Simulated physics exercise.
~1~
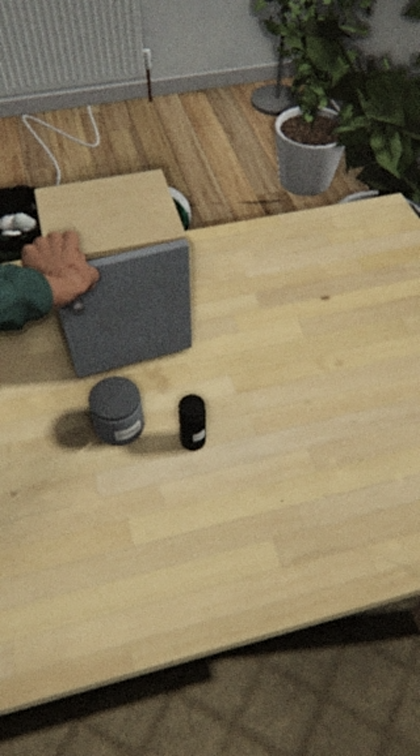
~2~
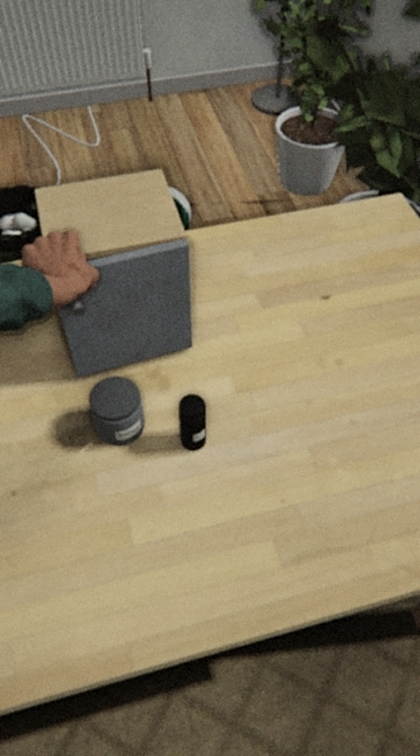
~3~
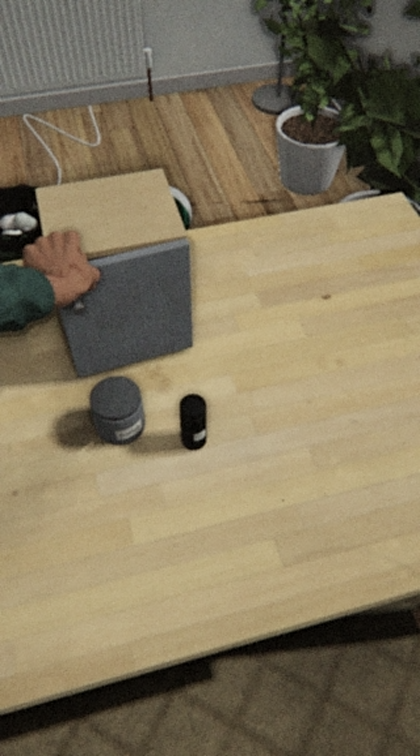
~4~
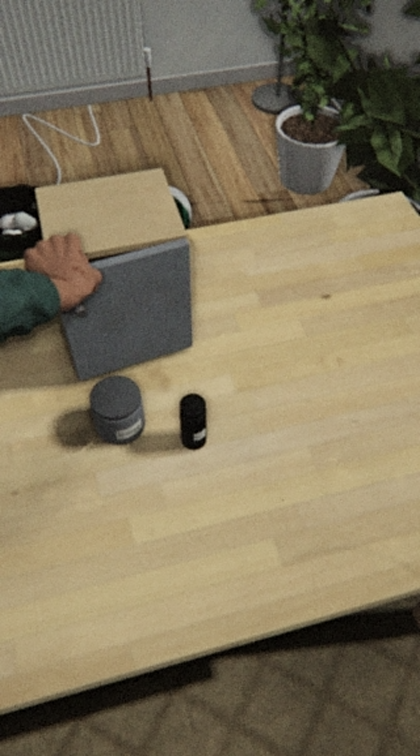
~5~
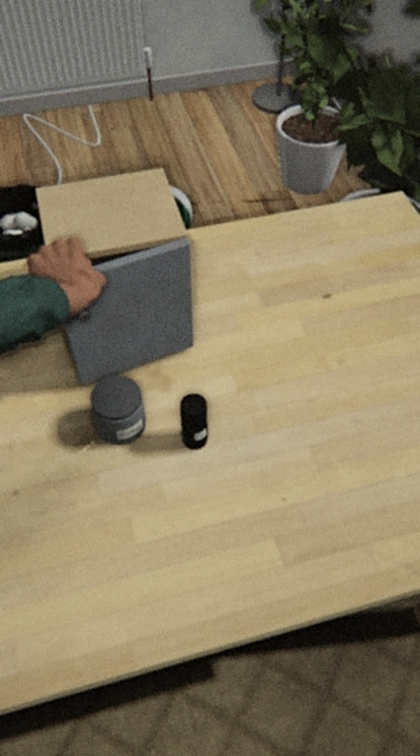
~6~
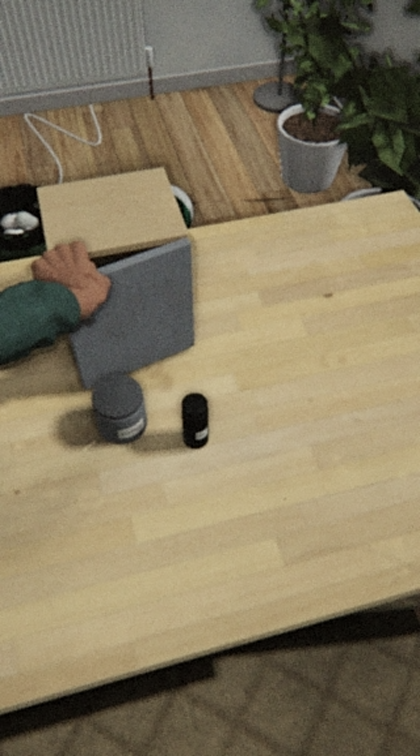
A grey door panel, its top edge held by a hand in a dark green sleeve at the left, stands on a pale wooden tabletop seen from above, in a room with a radiator and plank floor. A grey jar and a smaller black shaker sit before it, with a potted plant at upper right. The panel stays almost still, then the hand swings it slightly, its left side shifting right.
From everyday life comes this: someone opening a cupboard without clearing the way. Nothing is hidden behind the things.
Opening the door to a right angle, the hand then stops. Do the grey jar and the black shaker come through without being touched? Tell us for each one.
Result: I reckon the grey jar is displaced; I reckon the black shaker is displaced.
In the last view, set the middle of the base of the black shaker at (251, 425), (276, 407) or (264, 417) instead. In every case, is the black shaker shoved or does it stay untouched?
Per try: It avoids any contact, avoids any contact, avoids any contact.
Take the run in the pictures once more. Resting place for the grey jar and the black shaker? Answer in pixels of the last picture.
In the last picture they settle around (198, 461) and (237, 417) respectively.
Then, 0.98 s on from there, door 52° open; grey jar displaced about its own width near (164, 439); black shaker moving near (200, 421).
Then, 1.36 s on from there, door 67° open; grey jar displaced well along near (191, 455); black shaker displaced a little near (208, 420).
In the end, the grey jar gets knocked, near (198, 461); the black shaker gets knocked, near (237, 417).
